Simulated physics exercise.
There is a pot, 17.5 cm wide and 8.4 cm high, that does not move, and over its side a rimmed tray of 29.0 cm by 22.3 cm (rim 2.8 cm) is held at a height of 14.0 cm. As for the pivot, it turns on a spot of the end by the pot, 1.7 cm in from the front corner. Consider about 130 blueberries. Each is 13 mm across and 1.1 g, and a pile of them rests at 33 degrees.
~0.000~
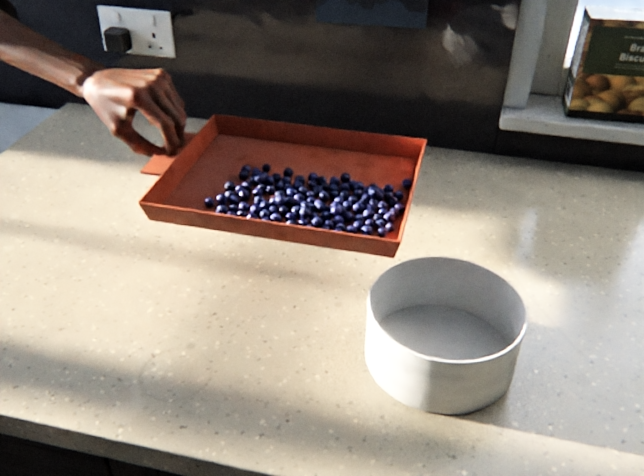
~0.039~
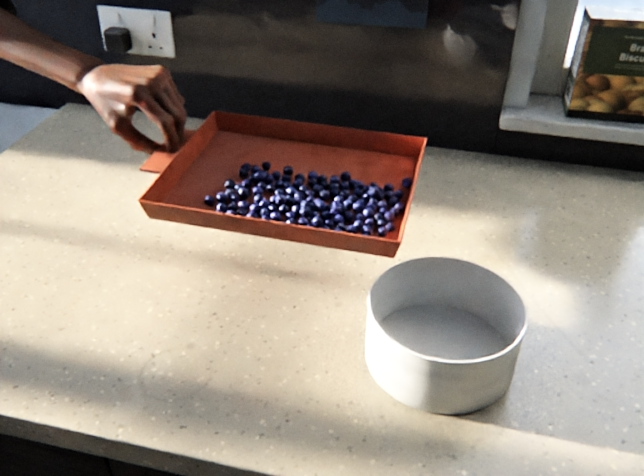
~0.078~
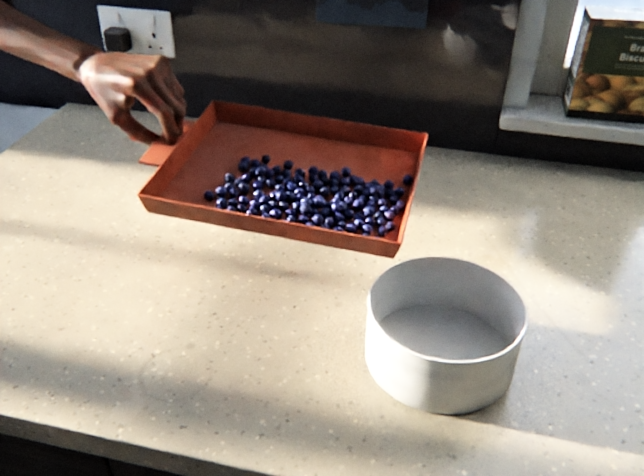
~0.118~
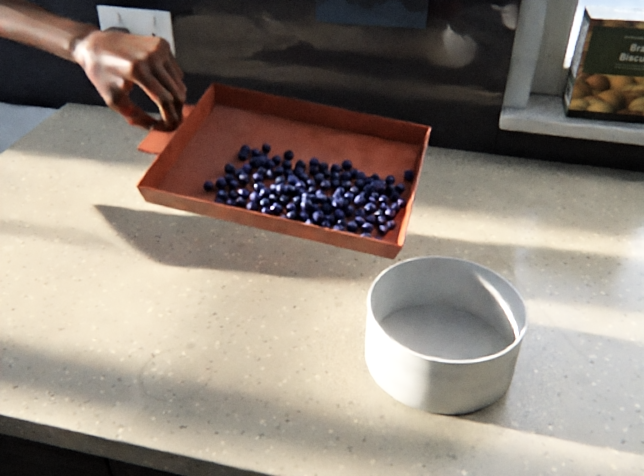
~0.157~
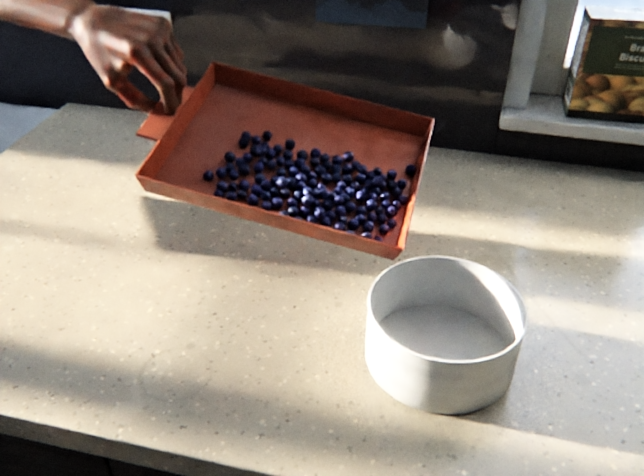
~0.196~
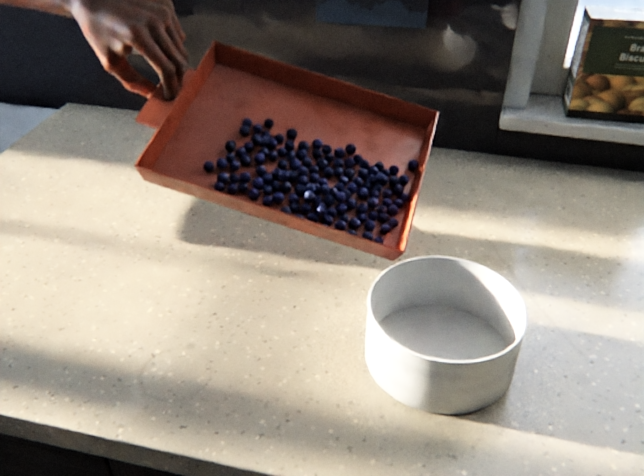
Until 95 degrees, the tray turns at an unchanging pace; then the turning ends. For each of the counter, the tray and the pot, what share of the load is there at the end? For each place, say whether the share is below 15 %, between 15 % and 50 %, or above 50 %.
Counter: A fair amount; tray: A little; pot: The main mass.
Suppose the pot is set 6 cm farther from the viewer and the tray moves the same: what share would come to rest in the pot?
Then roughly 15 percent would land in it.
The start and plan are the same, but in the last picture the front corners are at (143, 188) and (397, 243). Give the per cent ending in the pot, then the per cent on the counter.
The pot gets 35 and the counter 65.
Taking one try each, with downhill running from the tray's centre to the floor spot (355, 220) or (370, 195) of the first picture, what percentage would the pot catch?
That would be close to 100 per cent and then close to 40 per cent.
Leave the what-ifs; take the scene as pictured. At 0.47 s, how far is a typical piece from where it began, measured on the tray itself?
I'd say close to 2 centimetres.
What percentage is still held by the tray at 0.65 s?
100%, roughly.
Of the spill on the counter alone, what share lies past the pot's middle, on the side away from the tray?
20 %.
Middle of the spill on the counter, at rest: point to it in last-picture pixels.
The spill's middle ends up near (385, 440).
After 0.47 s, tilt 57 degrees; the tray holds 100 %, the pot 0 %.
Then, at 0.65 s, tilt 83 degrees; the tray holds 100 %, the pot 0 %.
After 0.95 s, tilt 95 degrees; the tray holds 5 %, the pot 45 %.
In the end, at 2.0 s, counter 40 %, tray 0 %, pot 60 %.
